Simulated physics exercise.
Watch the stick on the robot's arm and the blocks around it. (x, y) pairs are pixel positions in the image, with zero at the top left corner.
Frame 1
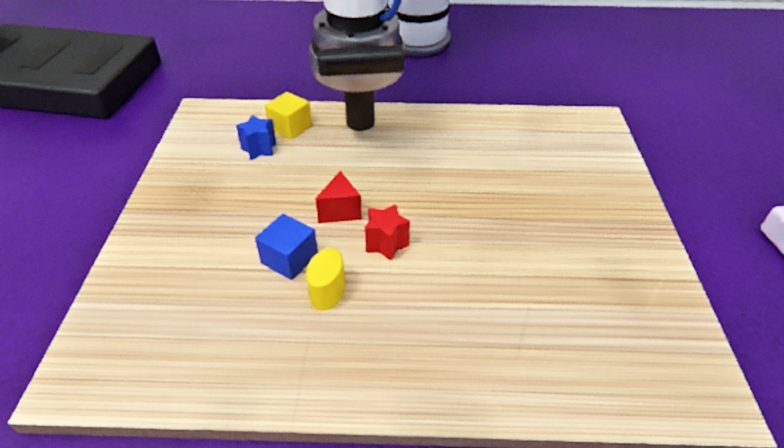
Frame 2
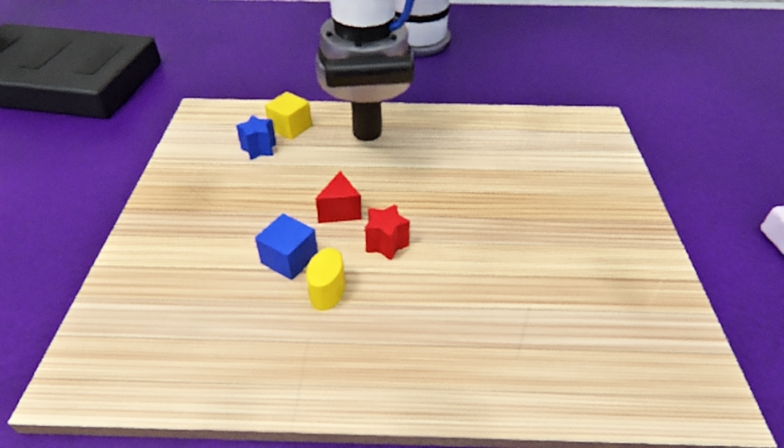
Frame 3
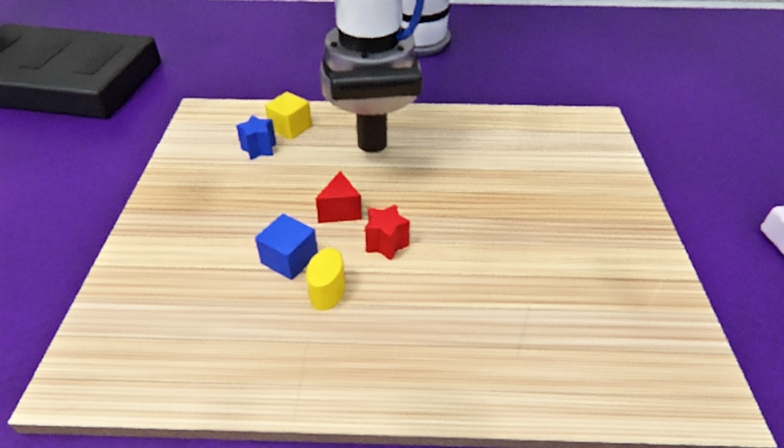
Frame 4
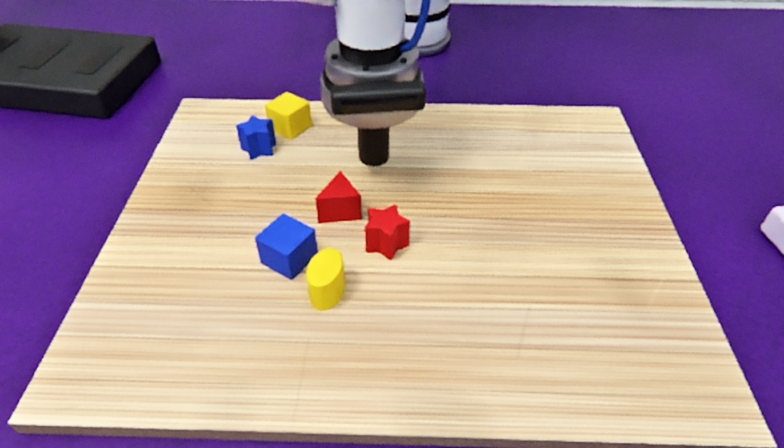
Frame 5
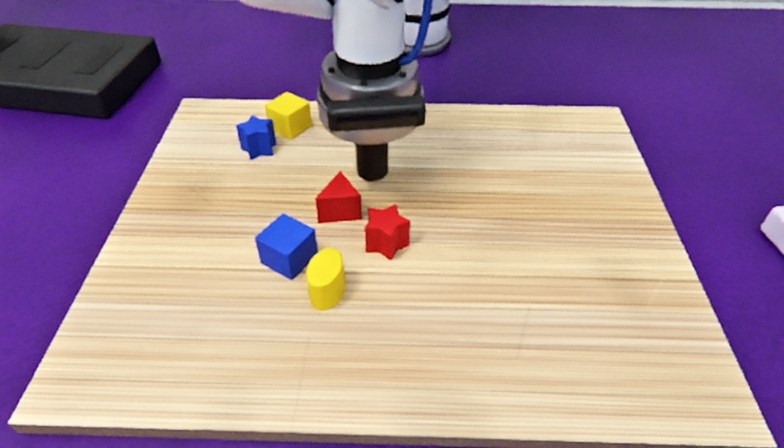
A pale wooden board lies on a purple surface, seen from above at an angle by a still camera. A yellow cube and blue star sit at the upper left, with a red triangle, red star, blue cube and yellow rounded block nearer the middle. The robot arm lowers its dark stick a short way down the view, drawing near the red triangle while every block stays still.
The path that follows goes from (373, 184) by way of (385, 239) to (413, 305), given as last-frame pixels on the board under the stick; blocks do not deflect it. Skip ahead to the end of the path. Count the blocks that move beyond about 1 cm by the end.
The push will move one block.
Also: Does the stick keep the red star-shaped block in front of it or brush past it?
The block sits ahead of the stick.
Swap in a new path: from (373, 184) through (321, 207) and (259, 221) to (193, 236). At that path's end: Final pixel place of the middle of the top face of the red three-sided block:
Its top centre lands on (311, 206).
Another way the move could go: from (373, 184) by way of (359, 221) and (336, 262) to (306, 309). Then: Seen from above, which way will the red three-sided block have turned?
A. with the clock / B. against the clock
I'll go with A - with the clock.
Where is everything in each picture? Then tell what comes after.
In the first frame, stick tip (361, 123); block tops, red three-sided block (339, 187); red star-shaped block (386, 218).
In the second frame, stick (367, 133); blocks unchanged.
In the third frame, stick (372, 144); blocks unchanged.
In the fourth frame, stick (374, 157); blocks unchanged.
In the fifth frame, stick (372, 171); red three-sided block (339, 187); red star-shaped block (386, 218).
On the path given first. One third of the way, stick (379, 208); nothing pushed yet.
Two thirds of the way, stick (392, 247); red star-shaped block (401, 261).
At the end, stick (414, 293); red three-sided block in place; red star-shaped block (423, 311).
